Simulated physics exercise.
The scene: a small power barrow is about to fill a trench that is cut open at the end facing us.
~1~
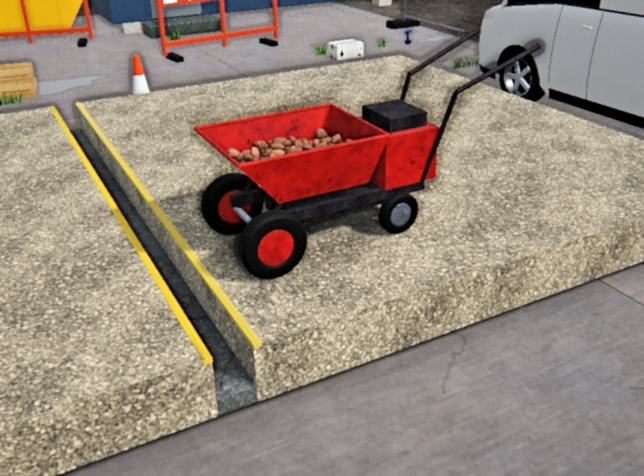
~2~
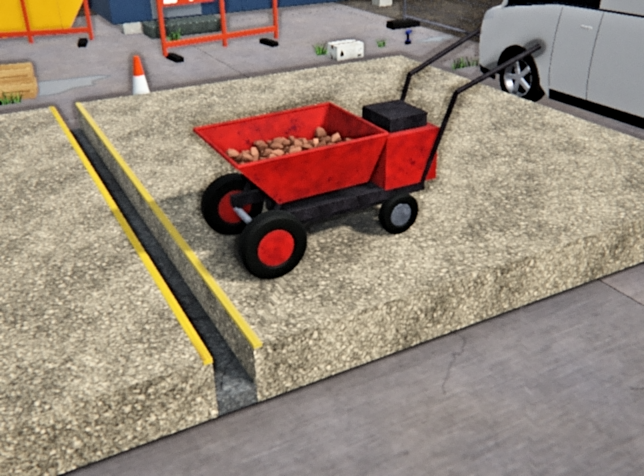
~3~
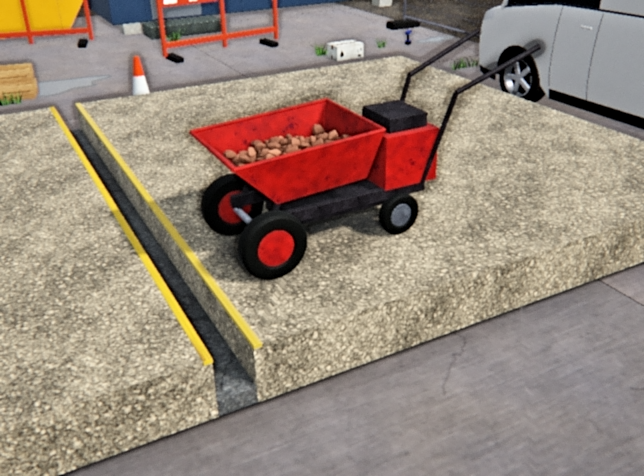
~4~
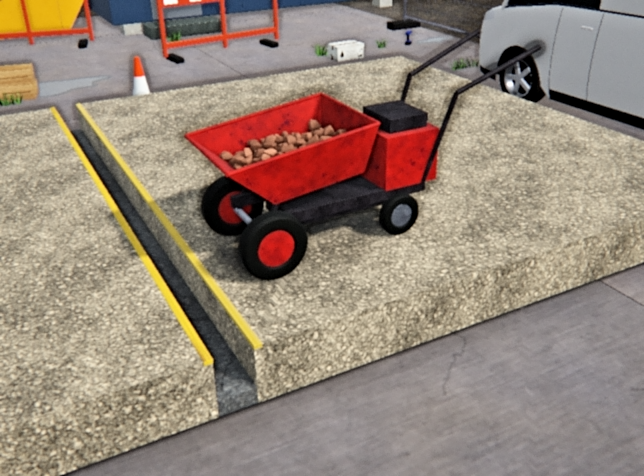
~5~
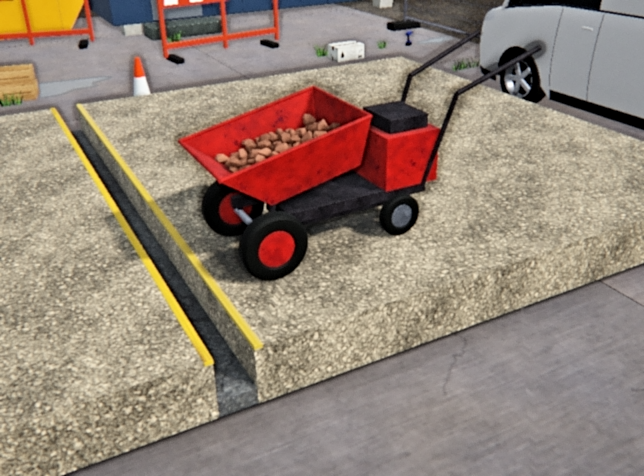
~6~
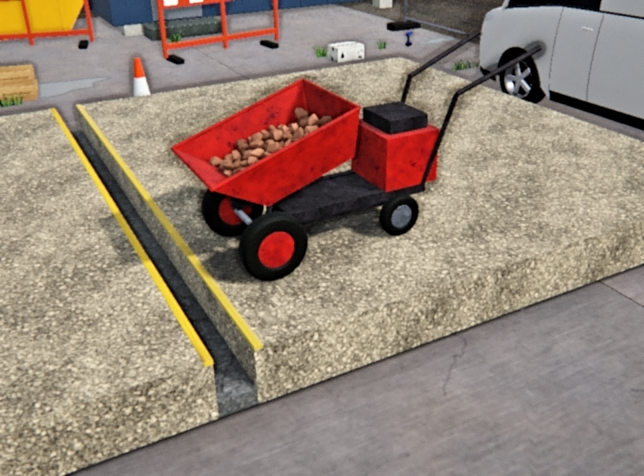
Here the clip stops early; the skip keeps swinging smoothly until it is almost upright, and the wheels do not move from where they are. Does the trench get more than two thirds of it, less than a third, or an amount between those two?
The load will go in at below a third.
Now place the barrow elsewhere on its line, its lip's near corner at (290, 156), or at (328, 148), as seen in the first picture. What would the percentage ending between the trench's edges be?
First try: 90 per cent; second try: 40 per cent.
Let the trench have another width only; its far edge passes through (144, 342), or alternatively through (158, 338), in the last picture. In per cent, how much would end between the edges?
Lab note: Try one about 90 %, try two about 80 %.
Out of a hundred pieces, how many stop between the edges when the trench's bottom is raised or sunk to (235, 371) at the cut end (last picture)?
Estimate: Approx. 10 %.
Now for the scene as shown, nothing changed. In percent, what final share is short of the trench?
Around 0 %.
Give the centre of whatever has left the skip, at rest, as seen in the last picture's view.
Near pixel (121, 283).
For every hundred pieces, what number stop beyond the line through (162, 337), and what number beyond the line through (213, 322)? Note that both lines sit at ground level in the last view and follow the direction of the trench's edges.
In order, some 50 % then some 90 %.
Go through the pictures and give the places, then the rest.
In the first picture, lip of the skip at (239, 166), level; top of the load at (290, 153), lumps of rubble; first edge of the trench at (235, 313); far edge at (188, 327), the trench under half as wide as the skip, and about as deep as wide.
In the second picture, lip of the skip at (237, 168), level; top of the load at (289, 153).
In the third picture, lip of the skip at (234, 170), tipped barely; top of the load at (312, 150).
In the fourth picture, lip of the skip at (228, 175), tipped a little; top of the load at (308, 147).
In the fifth picture, lip of the skip at (221, 181), tipped a little; top of the load at (320, 136).
In the sixth picture, lip of the skip at (212, 189), tipped clearly; top of the load at (318, 137); first edge of the trench at (235, 315); far edge at (188, 329).
Soon, skip tipped steeply; all in the skip.
A while on, skip tipped right over; most in the skip; a stray few in or heaped over the trench; about a quarter beyond it; a stray few falling.
Towards the end, skip tipped right over; a small part in the skip; a small part in or heaped over the trench; most beyond it.
Finally, skip tipped right over; a small part in the skip; a small part in or heaped over the trench; most beyond it.
